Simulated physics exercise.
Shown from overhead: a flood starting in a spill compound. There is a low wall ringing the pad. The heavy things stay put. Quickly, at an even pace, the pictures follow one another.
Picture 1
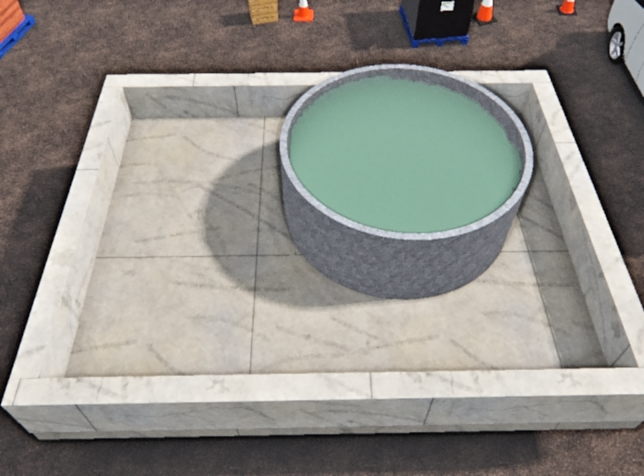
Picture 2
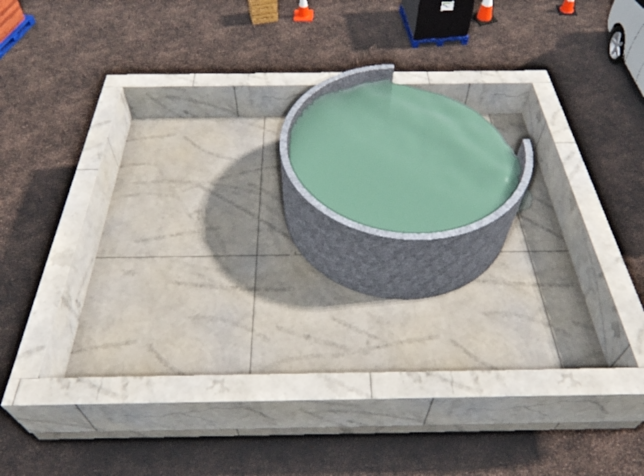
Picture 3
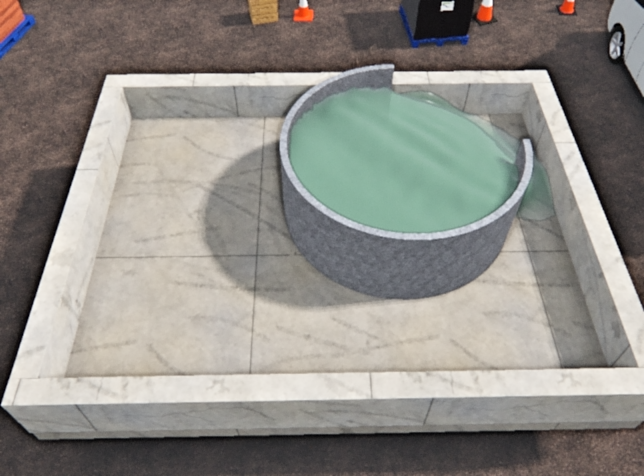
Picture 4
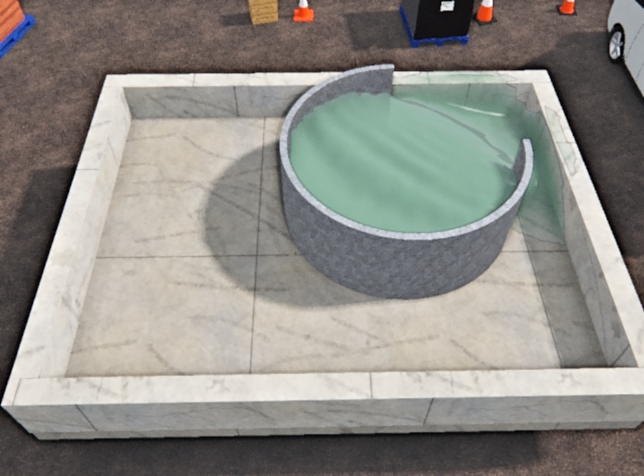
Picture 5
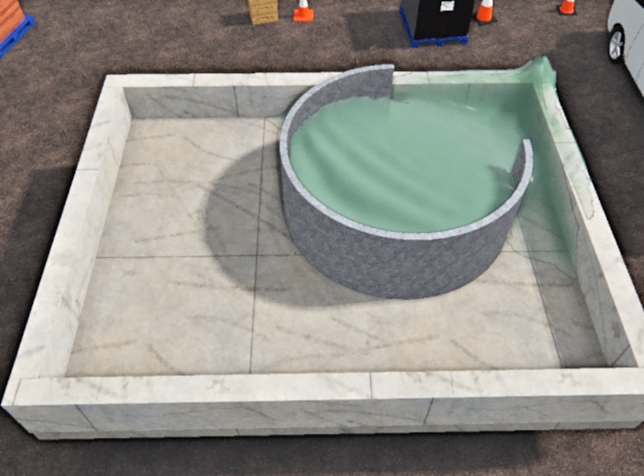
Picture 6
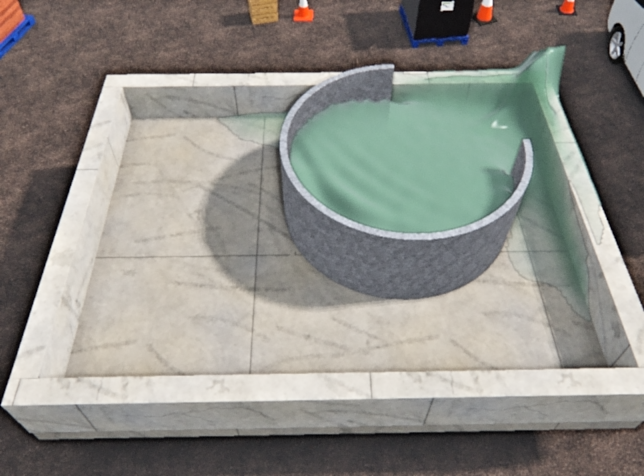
Green water sits still in a round grey pool inside a low-walled pale pad, then ripples as a section of the pool's far side disappears. It pours out through the gap, spreads into the far right corner and splashes up above the low wall there, while more runs along the right wall and leftward behind the pool.
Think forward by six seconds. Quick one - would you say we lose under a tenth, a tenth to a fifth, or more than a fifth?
Judging by that, the escape is notable, a tenth up to a fifth.
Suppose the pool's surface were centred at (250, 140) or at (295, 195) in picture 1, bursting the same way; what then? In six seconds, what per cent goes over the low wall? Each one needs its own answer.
You'd get close to 6 per cent the first time and close to 6 per cent the second.
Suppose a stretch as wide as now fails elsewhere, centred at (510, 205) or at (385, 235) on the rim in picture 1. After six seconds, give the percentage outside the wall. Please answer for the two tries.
It works out to some 10 per cent the first time and some 6 per cent the second.
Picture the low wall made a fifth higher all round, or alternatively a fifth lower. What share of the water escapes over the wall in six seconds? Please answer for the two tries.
About 8 per cent, then about 24 per cent.
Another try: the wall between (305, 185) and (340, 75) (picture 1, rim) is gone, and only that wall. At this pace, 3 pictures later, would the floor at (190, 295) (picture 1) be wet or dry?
That spot ends up soaked.
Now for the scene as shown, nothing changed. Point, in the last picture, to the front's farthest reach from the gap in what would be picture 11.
Near (131, 126).
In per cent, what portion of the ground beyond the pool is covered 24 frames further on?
I'd estimate some 95 per cent.
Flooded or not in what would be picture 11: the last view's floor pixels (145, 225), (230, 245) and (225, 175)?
First spot spared, second spot spared, third spot swamped.
A moment on, water covers 30 % of the floor; the low wall has let 3 % over.
Next, water covers 40 % of the floor; the low wall has let 7 % over.
Then, water covers 55 % of the floor; the low wall has let 14 % over.
Later, water covers 75 % of the floor; the low wall has let 14 % over.
In the end, water covers 75 % of the floor; the low wall has let 14 % over.
